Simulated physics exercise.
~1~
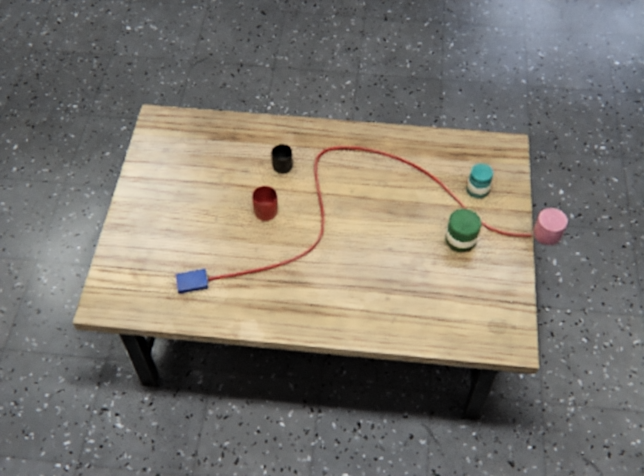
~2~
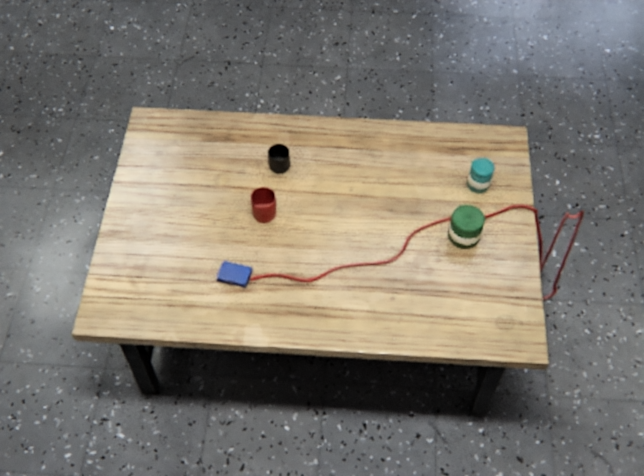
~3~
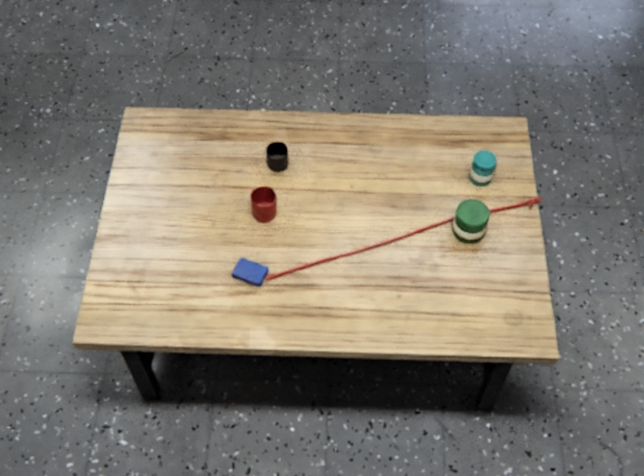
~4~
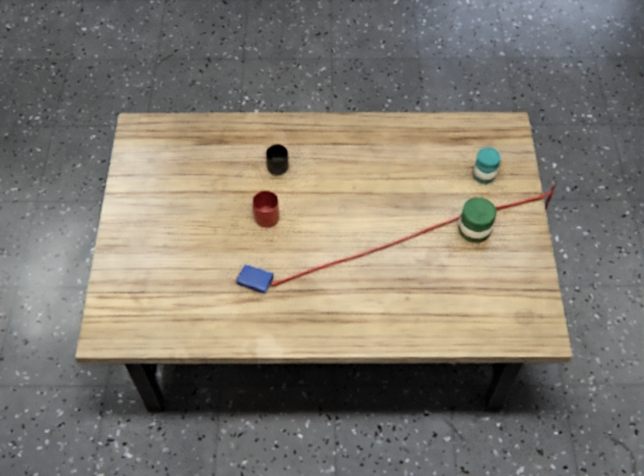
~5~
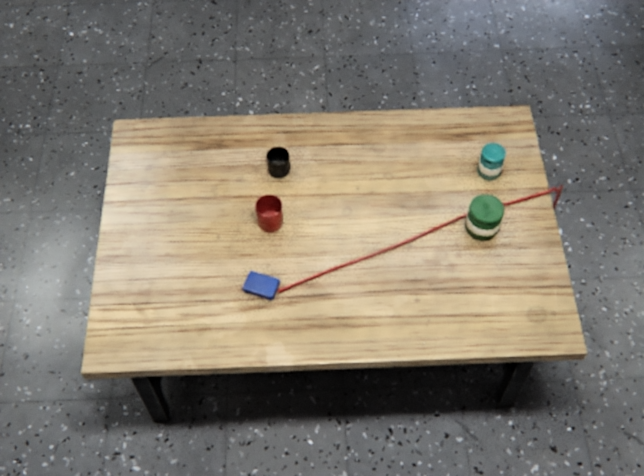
Wooden table with cups and canisters standing still as a pink speaker drops off the right edge, its red cable pulling taut and dragging a blue phone right.
